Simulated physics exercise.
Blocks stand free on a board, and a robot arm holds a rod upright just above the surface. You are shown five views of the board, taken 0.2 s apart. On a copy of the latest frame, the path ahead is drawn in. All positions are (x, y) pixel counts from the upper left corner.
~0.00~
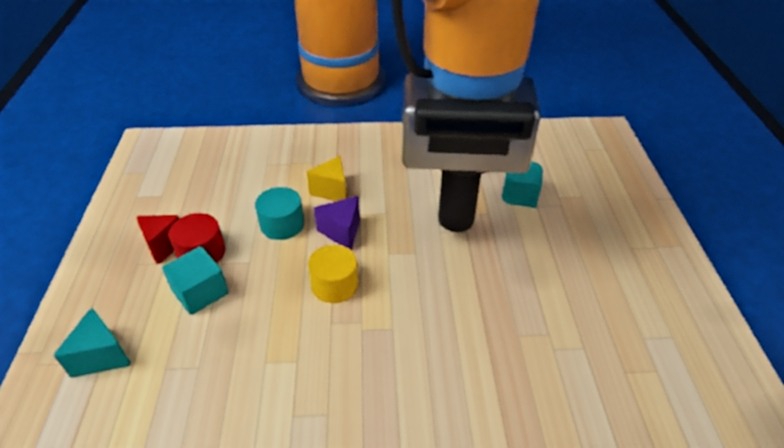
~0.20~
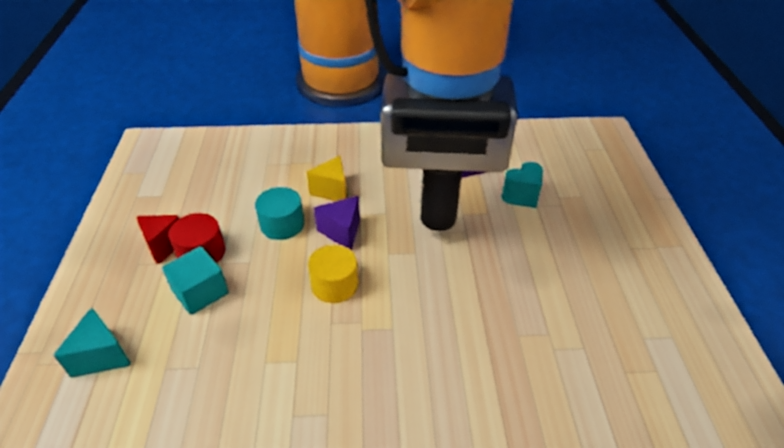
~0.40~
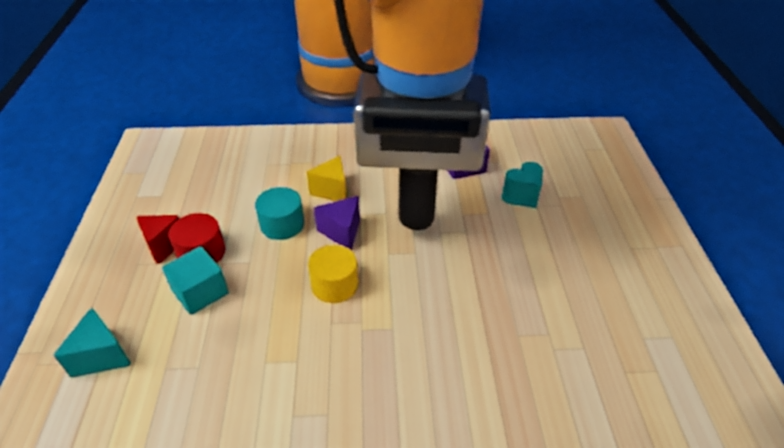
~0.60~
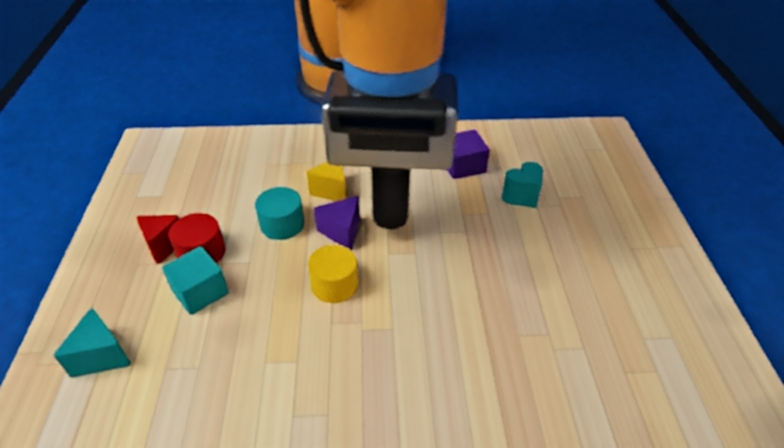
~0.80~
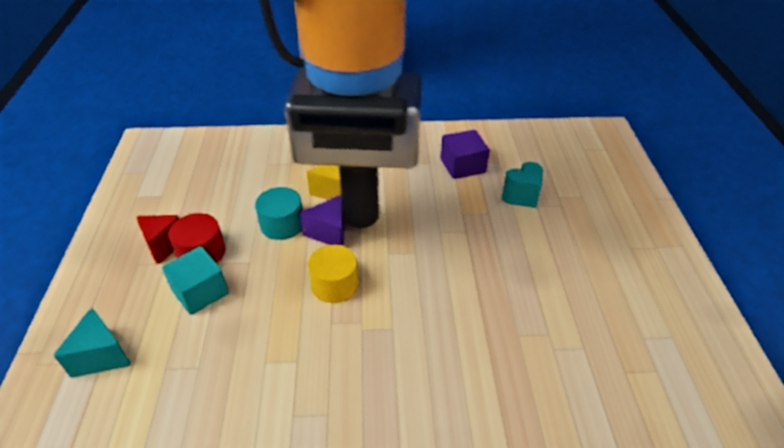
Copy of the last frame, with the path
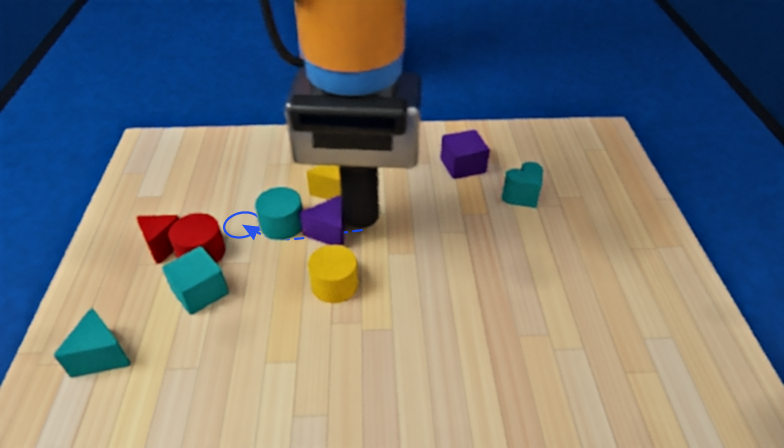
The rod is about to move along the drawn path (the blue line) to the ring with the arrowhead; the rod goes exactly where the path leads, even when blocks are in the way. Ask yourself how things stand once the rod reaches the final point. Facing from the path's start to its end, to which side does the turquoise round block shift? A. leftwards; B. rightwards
B - rightwards.
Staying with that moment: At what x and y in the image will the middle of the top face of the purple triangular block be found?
My prediction: (226, 229).
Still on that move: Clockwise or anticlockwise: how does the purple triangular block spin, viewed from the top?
It turns counter-clockwise.
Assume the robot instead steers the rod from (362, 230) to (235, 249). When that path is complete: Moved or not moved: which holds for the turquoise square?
Displaced, by a centimetre or more.
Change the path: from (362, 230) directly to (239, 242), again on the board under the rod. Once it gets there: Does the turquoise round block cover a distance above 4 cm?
Yes - that is the case.
The line goes from (362, 230) through (320, 236) and (277, 238) to (242, 225).
On the path given first. One third of the way, rod at (317, 223); turquoise round block at (265, 199); purple triangular block at (283, 221), turned 15° anticlockwise.
Two thirds of the way, rod at (273, 225); red round block at (188, 230); turquoise round block at (242, 195); purple triangular block at (239, 229), turned 15° anticlockwise.
At the end, rod at (239, 211); red round block at (185, 232); turquoise round block at (219, 180); purple triangular block at (226, 229), turned 55° anticlockwise; yellow triangular block unmoved.
